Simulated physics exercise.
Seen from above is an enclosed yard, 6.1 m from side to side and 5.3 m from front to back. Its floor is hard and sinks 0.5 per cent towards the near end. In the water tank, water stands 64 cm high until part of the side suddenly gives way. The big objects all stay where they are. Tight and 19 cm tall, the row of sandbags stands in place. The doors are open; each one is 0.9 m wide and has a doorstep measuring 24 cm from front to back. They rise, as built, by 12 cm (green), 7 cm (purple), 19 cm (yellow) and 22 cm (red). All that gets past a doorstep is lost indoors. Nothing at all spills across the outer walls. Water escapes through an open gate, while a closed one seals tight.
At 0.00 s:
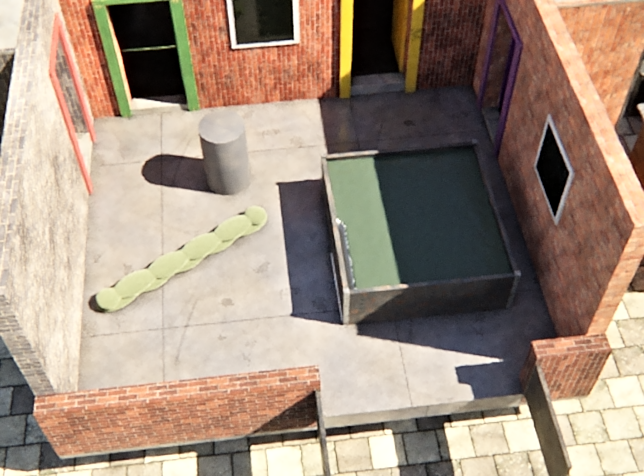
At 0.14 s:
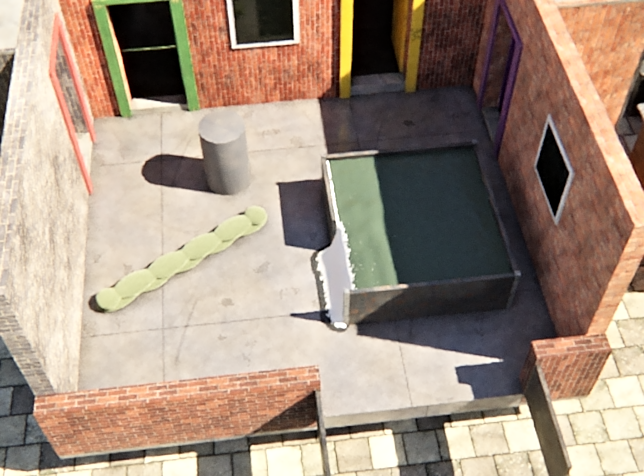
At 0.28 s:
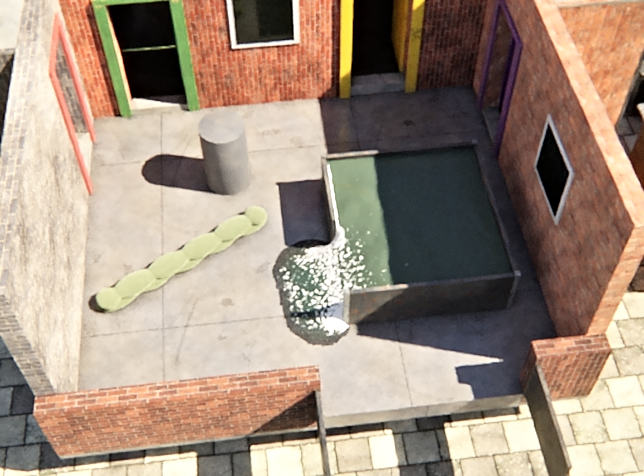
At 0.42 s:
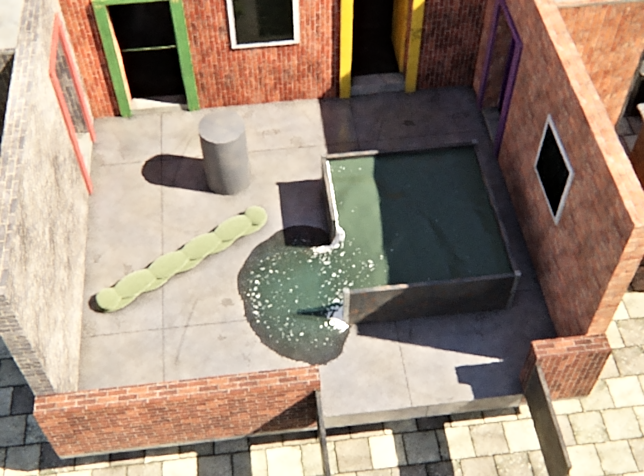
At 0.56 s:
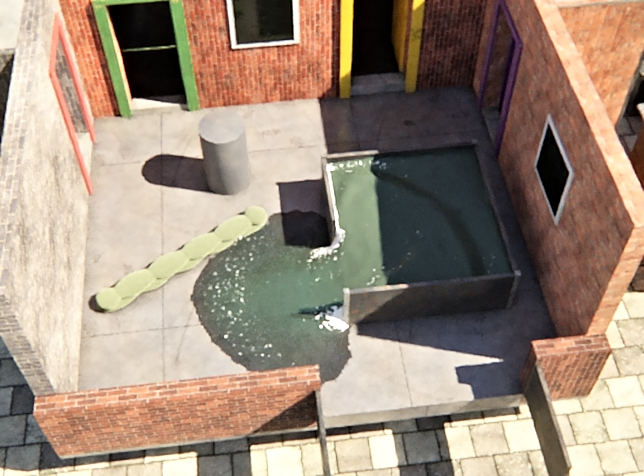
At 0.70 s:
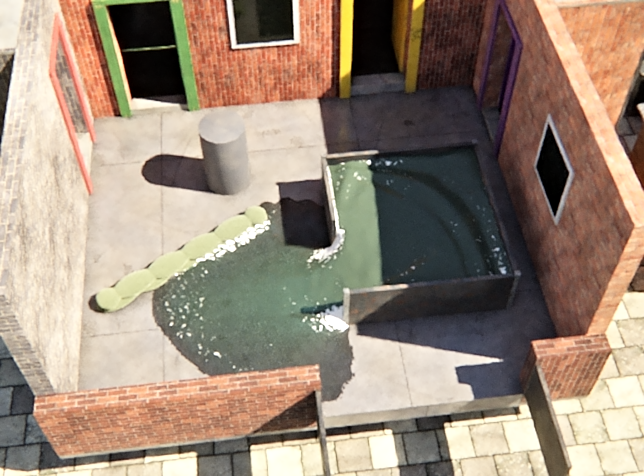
Green water bursting through the left side of a tank and spreading across a walled yard's grey floor to a row of sandbags.
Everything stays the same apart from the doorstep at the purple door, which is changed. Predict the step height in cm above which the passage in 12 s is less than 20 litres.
About 6 cm of height.
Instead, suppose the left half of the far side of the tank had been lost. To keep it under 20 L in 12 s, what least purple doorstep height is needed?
Estimate: Near 13.5 cm.
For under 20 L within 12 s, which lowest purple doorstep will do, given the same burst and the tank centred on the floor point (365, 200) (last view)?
About 8.5 centimetres.
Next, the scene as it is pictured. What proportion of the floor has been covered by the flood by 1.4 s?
30 %.
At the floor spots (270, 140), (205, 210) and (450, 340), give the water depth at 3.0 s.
Close to 1, 1 and 0 cm, one after the other.
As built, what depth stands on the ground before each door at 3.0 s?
In cm: Green 0, purple 0, yellow 0, red 2.
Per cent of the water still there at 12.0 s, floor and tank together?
About 82 per cent.
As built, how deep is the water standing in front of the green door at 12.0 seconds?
7.0 cm.
After 1.4 s water covers 30 % of the floor, deepest (36 cm) near (329, 299); it has not reached the purple door.
After 3.0 s water covers 40 % of the floor, deepest (42 cm) near (82, 336); it has not reached the purple door.
After 12.0 s water covers 95 % of the floor, deepest (13 cm) near (288, 104); 10 cm at the purple door, 10 litres in over its 7 cm doorstep.
At the purple door as built, the water arrived by 7.4 s and peaked near 10 cm at 9.6 s.
Run again over the same 12 s with other heights there, 24 litres in over 5.5 cm, 14 litres over 6.5 cm. The limit of 20 litres is kept from about 6 cm up.
